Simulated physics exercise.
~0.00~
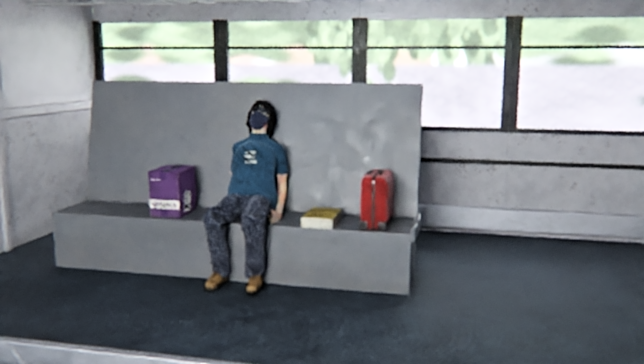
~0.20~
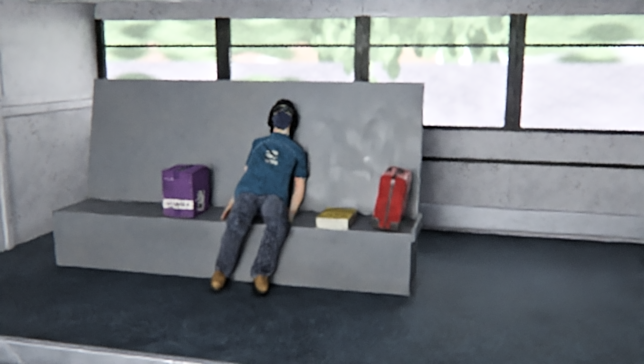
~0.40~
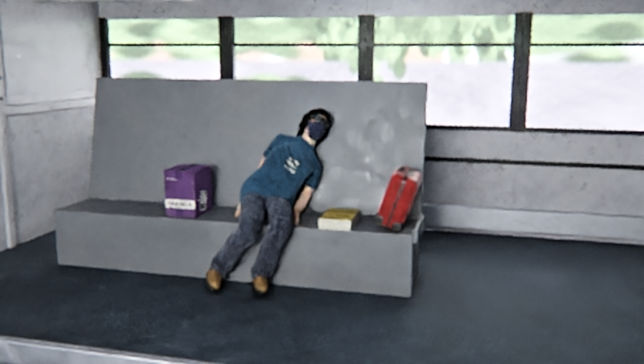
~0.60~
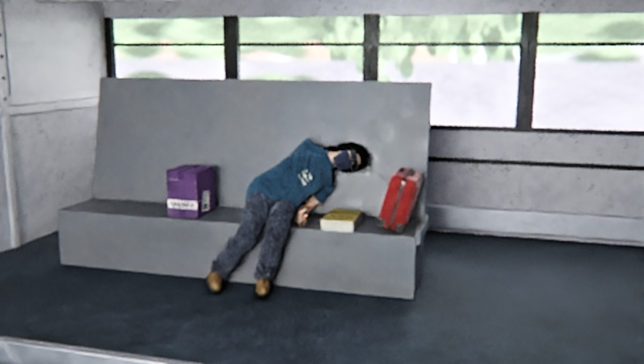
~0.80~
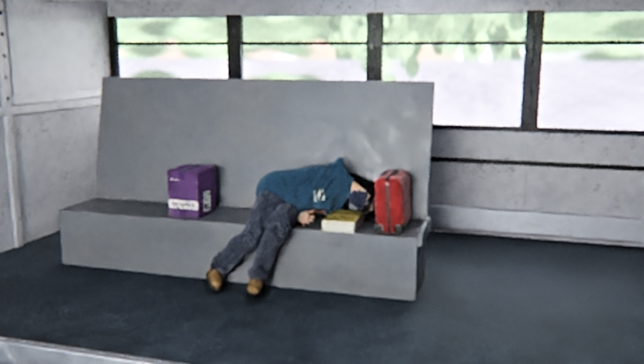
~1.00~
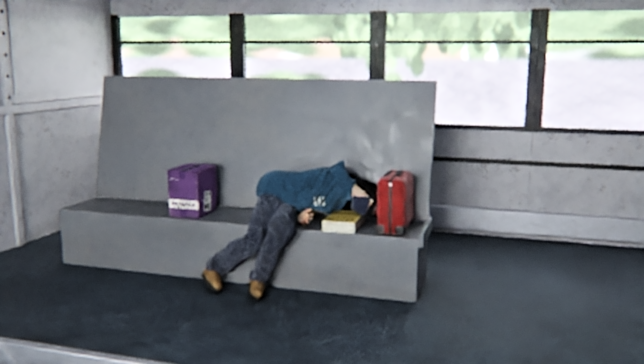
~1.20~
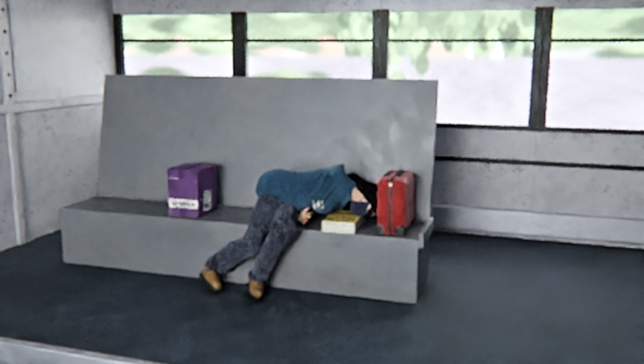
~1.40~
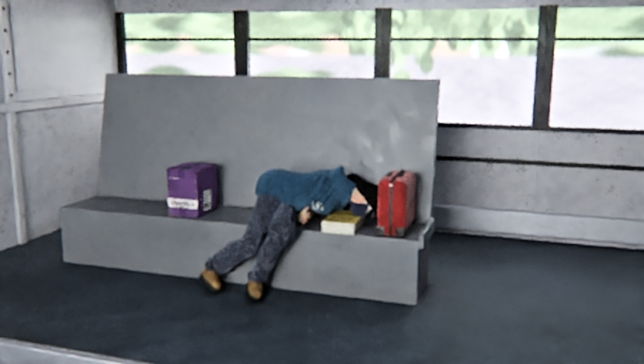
On a grey bench in a carriage, a seated masked passenger toppling right over a yellow folder, ending slumped beside a red case.
